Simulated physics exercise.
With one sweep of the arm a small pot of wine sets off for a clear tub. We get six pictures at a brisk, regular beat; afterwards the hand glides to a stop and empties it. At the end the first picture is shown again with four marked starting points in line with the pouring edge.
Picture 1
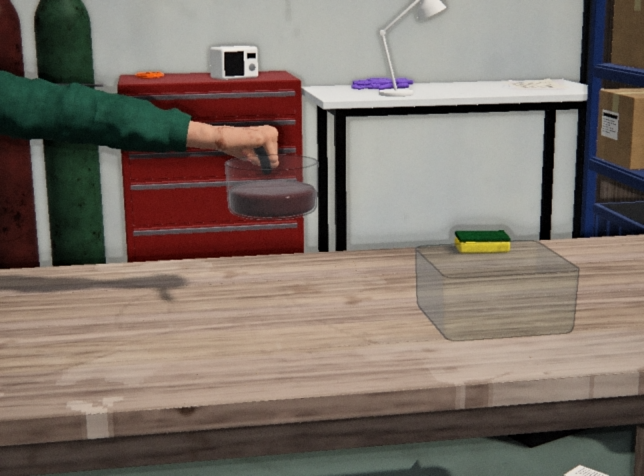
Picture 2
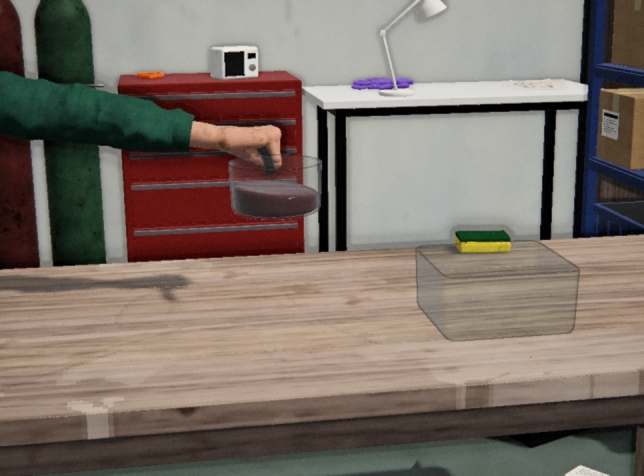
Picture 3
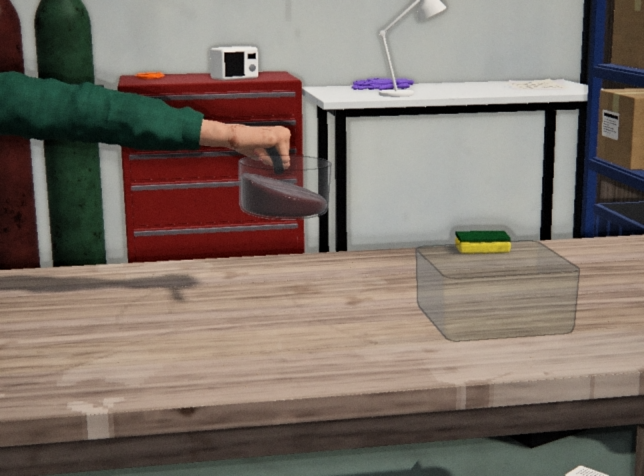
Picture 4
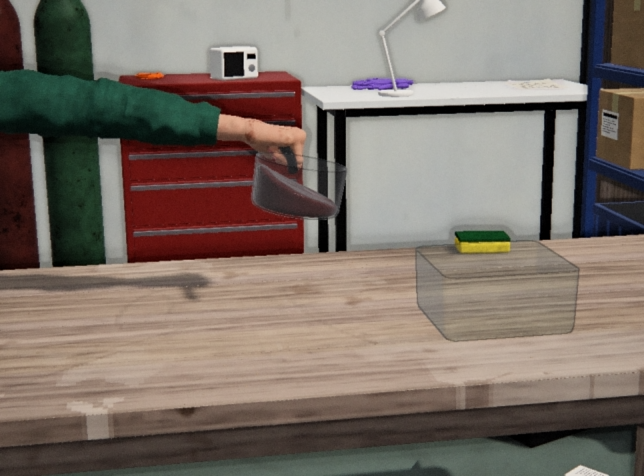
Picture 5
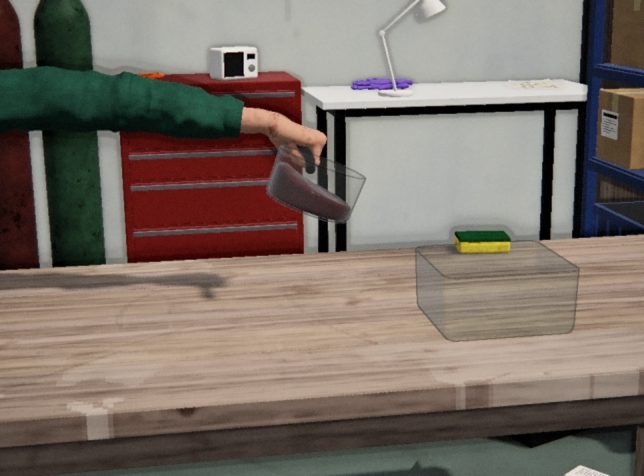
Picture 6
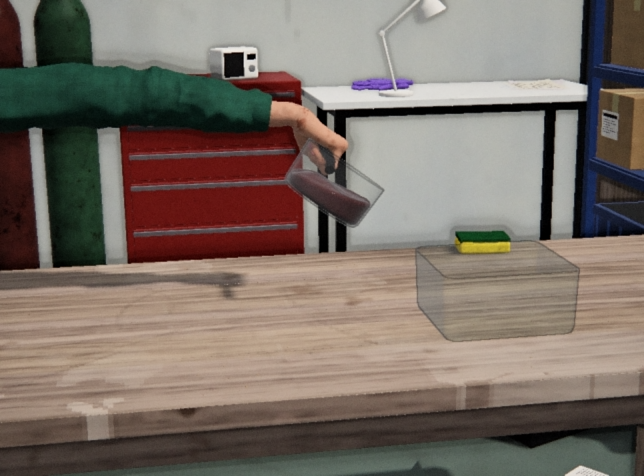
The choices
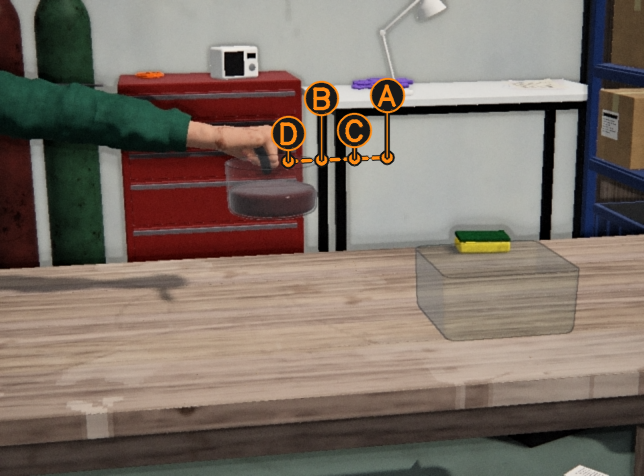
A workshop is seen from a fixed, level view across a wooden table, with a red drawer cabinet, gas cylinders and a white desk with a lamp behind. A green-sleeved arm at left holds a clear pot of dark reddish liquid, while a transparent tub stands at right near a green-and-yellow sponge. The hand carries the pot rightward above the table, tilting it increasingly toward the right, the liquid shifting inside.
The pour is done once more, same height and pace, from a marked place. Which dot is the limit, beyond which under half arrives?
Go for D.
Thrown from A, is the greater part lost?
No, not at all.
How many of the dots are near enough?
All four.
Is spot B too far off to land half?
No, not at all.
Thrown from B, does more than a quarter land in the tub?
Yes.
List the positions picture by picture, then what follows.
Upright, lip at (315, 160); tub from (443, 340) to (573, 331); nothing has left yet, in the first frame.
Upright, lip at (319, 160); nothing has left yet, in the second frame.
Tipped about 3°, lip at (329, 162); nothing has left yet, in the third frame.
Tipped about 10°, lip at (345, 167); nothing has left yet, in the fourth frame.
Tipped about 22°, lip at (364, 176); nothing has left yet, in the fifth frame.
Tipped about 36°, lip at (382, 187); nothing has left yet, in the sixth frame.
In orange, A at (387, 157); B at (321, 160); C at (354, 158); D at (288, 161).
If A is chosen, about 66 % lands in the tub, 2 % falls short and 33 % goes beside or beyond.
If B is chosen, about 84 % lands in the tub, 12 % falls short and 4 % goes beside or beyond.
If C is chosen, about 87 % lands in the tub, 6 % falls short and 7 % goes beside or beyond.
If D is chosen, about 63 % lands in the tub, 23 % falls short and 14 % goes beside or beyond.
